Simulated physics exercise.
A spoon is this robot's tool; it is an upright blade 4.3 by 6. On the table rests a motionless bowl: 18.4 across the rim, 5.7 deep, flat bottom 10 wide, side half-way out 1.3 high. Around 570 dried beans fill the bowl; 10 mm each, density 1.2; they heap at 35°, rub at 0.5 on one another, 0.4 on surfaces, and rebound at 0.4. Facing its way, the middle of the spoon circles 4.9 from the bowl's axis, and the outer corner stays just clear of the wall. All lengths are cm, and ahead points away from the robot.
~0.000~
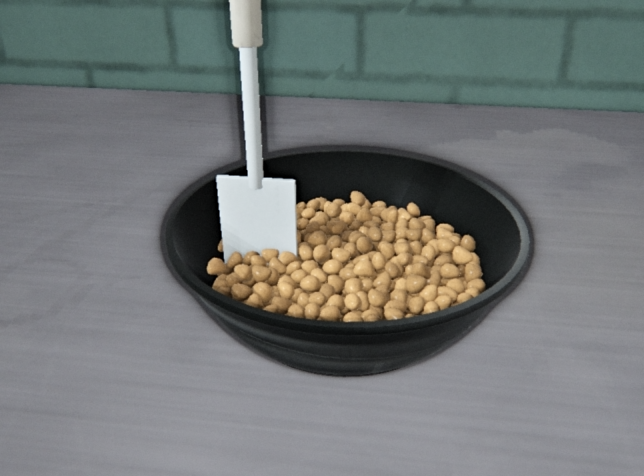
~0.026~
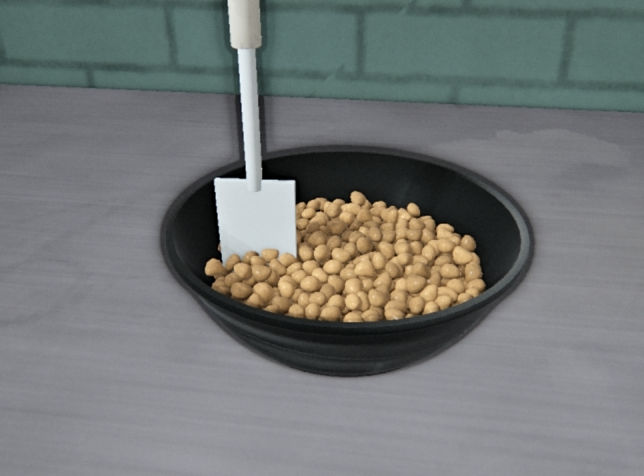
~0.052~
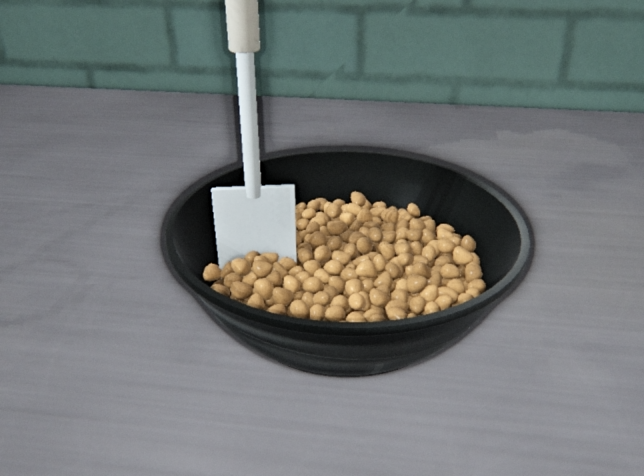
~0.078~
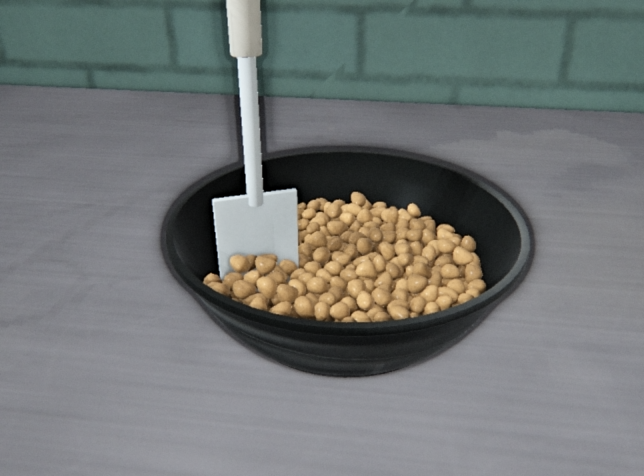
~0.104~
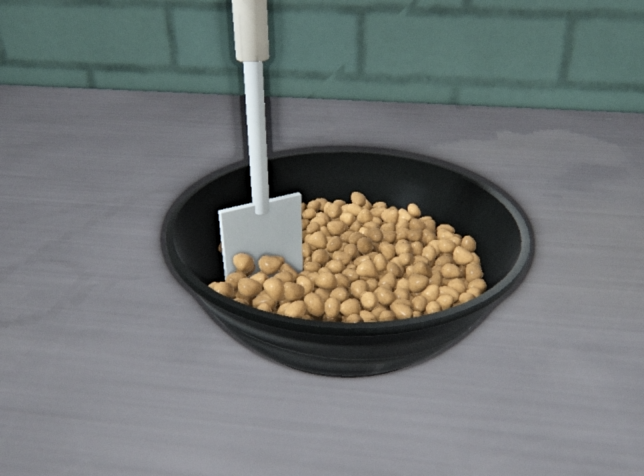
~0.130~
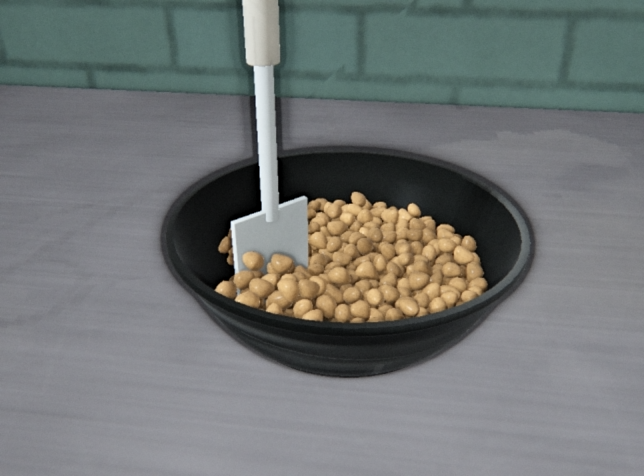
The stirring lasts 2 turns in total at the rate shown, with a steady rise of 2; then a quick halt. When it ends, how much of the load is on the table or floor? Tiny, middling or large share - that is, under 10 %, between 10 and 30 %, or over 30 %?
The share is middling, between 10 and 30 %.
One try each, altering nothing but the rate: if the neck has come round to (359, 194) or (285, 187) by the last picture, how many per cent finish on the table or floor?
Close to 40 and 25 in a hundred.
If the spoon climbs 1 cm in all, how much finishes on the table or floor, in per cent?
That works out to some 25 per cent.
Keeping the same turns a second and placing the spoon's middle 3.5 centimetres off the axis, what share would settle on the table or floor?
It would come to about 5 per cent.
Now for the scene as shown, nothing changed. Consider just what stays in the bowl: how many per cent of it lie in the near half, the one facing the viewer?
I'd put it near 50 per cent.
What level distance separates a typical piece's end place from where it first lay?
My guess is close to 6 centimetres.
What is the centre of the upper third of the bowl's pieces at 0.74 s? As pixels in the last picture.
That third sits centred at about (258, 213).
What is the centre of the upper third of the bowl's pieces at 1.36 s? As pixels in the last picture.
Near (394, 252).
By 0.74 s, 313° round, highest piece 8 above the table; 512 in the bowl, 51 on the table or floor, 9 in flight or on the tool.
By 1.36 s, 219° round, highest piece 7 above the table; 482 in the bowl, 88 on the table or floor, 2 in flight or on the tool.
By 1.87 s, 0° round, highest piece 5 above the table; 482 in the bowl, 90 on the table or floor.
By 2.57 s, 0° round, highest piece 5 above the table; 482 in the bowl, 90 on the table or floor.
Final count, 482 in the bowl, 90 on the table or floor. That is 16 % on the table or floor.
